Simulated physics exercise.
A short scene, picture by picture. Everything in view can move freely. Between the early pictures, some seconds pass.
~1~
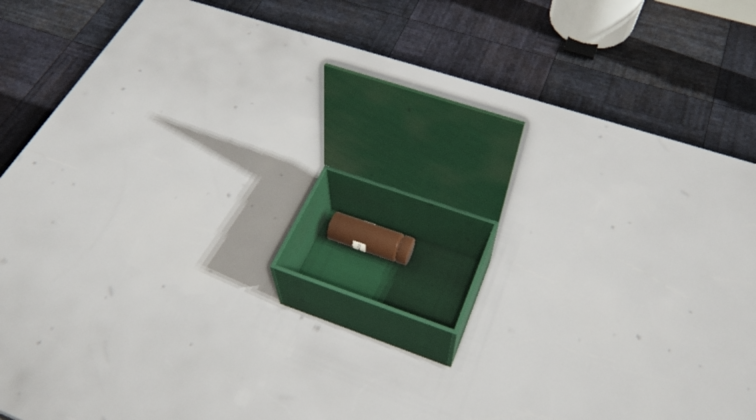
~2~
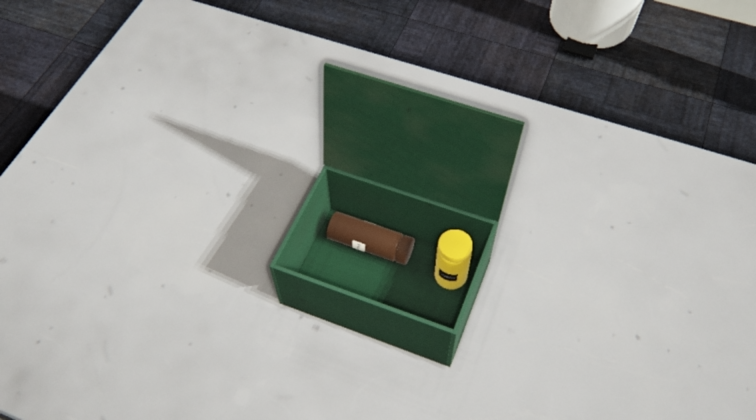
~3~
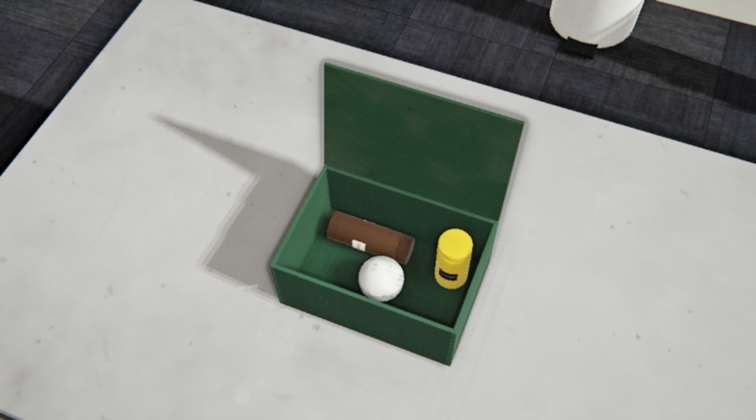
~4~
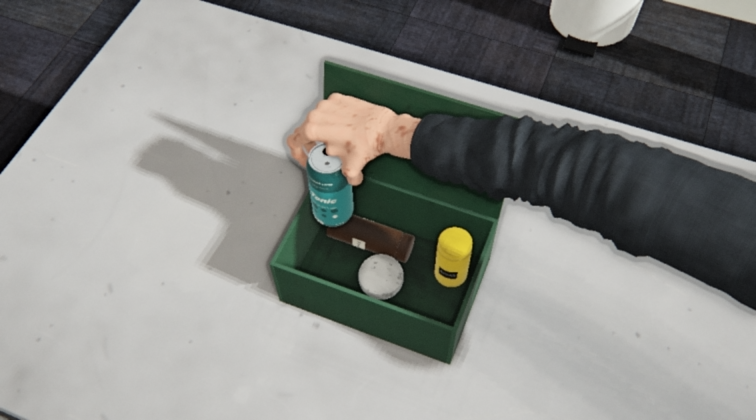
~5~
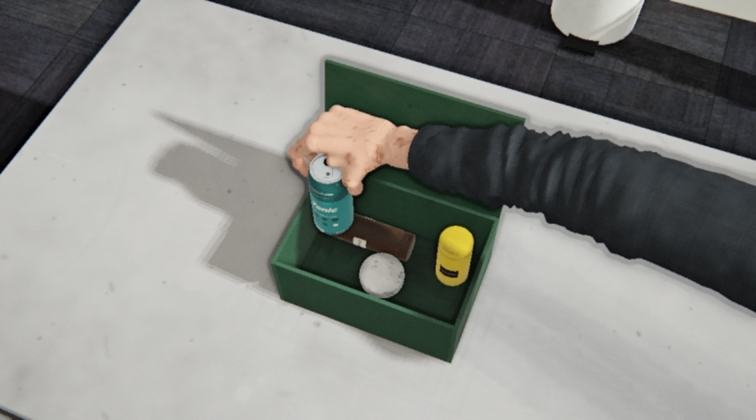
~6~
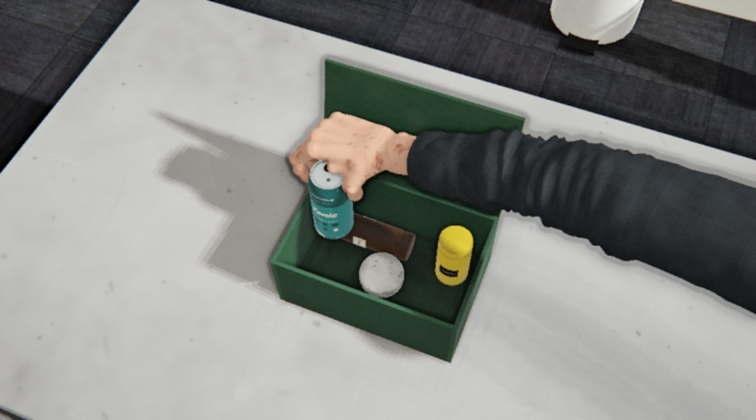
The clip opens on a brown shaker lying in an open green box on a pale tabletop. A yellow shaker appears at the box's right side, then a white ball near the front. A dark-sleeved arm then reaches in from the right, its hand lowering a turquoise can slightly at the left.
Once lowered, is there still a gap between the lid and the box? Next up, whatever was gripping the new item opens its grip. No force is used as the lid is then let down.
Can't come down.
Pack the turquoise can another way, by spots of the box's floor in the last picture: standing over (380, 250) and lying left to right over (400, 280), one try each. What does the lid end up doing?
Well, first it won't go down, and then it fits down fine.
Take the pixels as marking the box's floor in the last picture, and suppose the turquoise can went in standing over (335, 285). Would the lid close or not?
In that case, a gap remains.
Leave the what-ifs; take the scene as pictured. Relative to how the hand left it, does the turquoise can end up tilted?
In the end, the turquoise can winds up askew.
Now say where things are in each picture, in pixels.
The last thing is not in view yet, in the first frame.
The last thing is not in view yet; brown shaker (371, 238), in the second frame.
The last thing is not in view yet; yellow shaker (453, 259), in the third frame.
On its way; turquoise can (331, 187); white ball (381, 277), in the fourth frame.
On its way; turquoise can (331, 196); brown shaker (372, 235), in the fifth frame.
In place under the hand; turquoise can (332, 201); yellow shaker (454, 256), in the sixth frame.
Then, 0.60 s after the last picture, turquoise can tipped 46° from how it was near (324, 242); brown shaker rolled a little.
Then, 1.60 s after the last picture, lid 57° above the rim; turquoise can tipped 46° from how it was near (324, 242); brown shaker rolled a little.
Then, 2.30 s after the last picture, lid 12° above the rim; turquoise can tipped 46° from how it was near (324, 242); brown shaker rolled a little.
At rest, lid 12° above the rim; tipped over in the box, turquoise can; the other 3 in place. Seen from the same camera at the end, turquoise can near (324, 242).
